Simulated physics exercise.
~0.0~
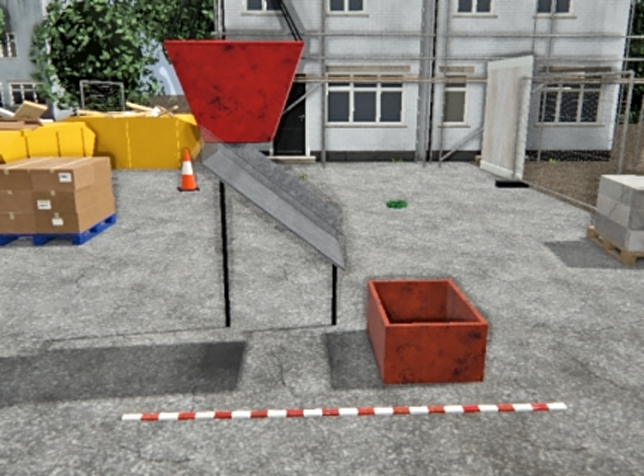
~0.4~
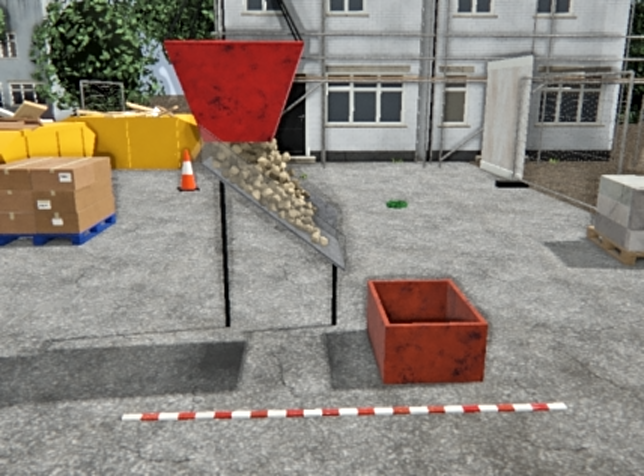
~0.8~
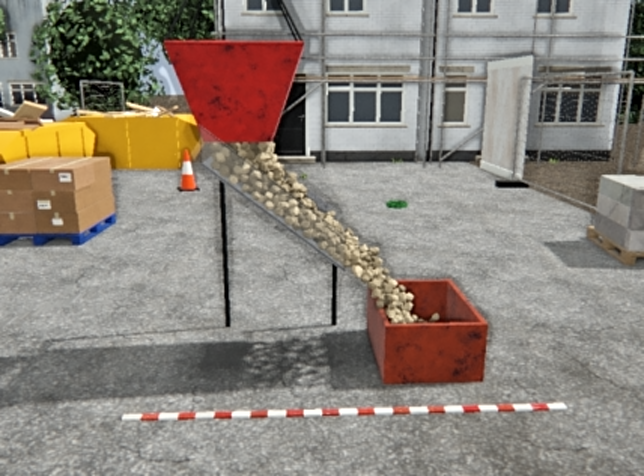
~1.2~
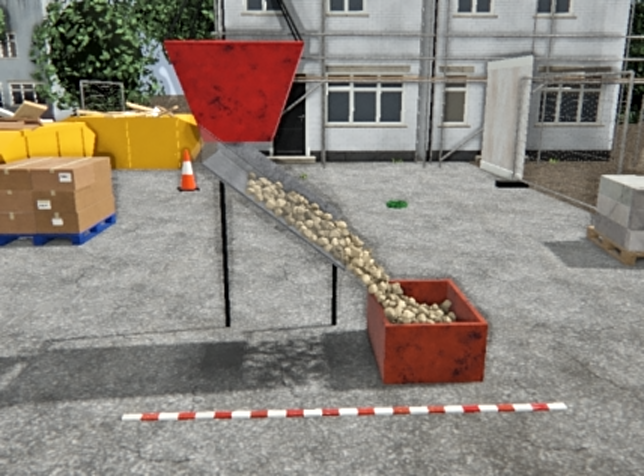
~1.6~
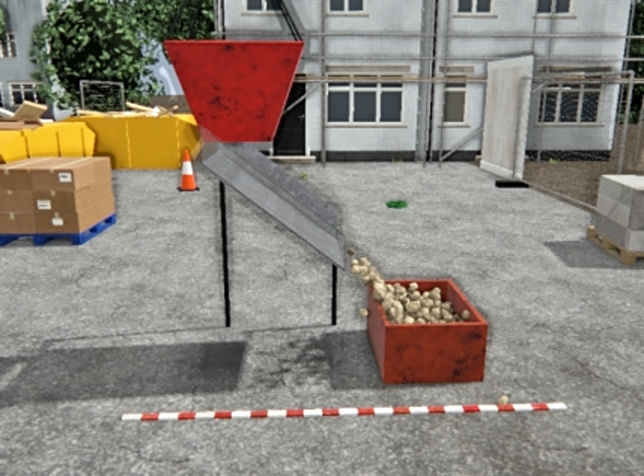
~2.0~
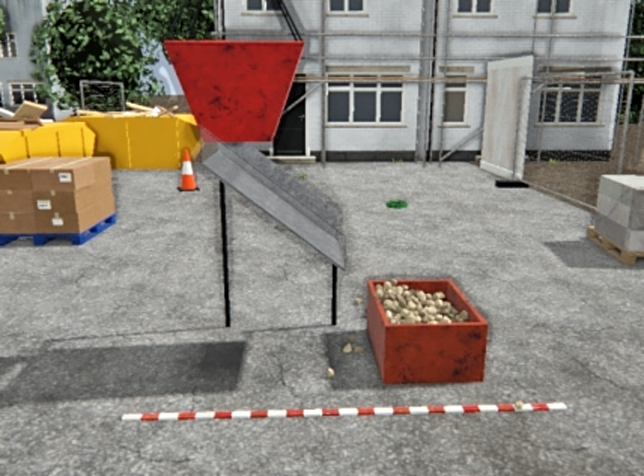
Pale stones pouring from a red skip, sliding down a grey chute and heaping in a red bin, a few landing outside.
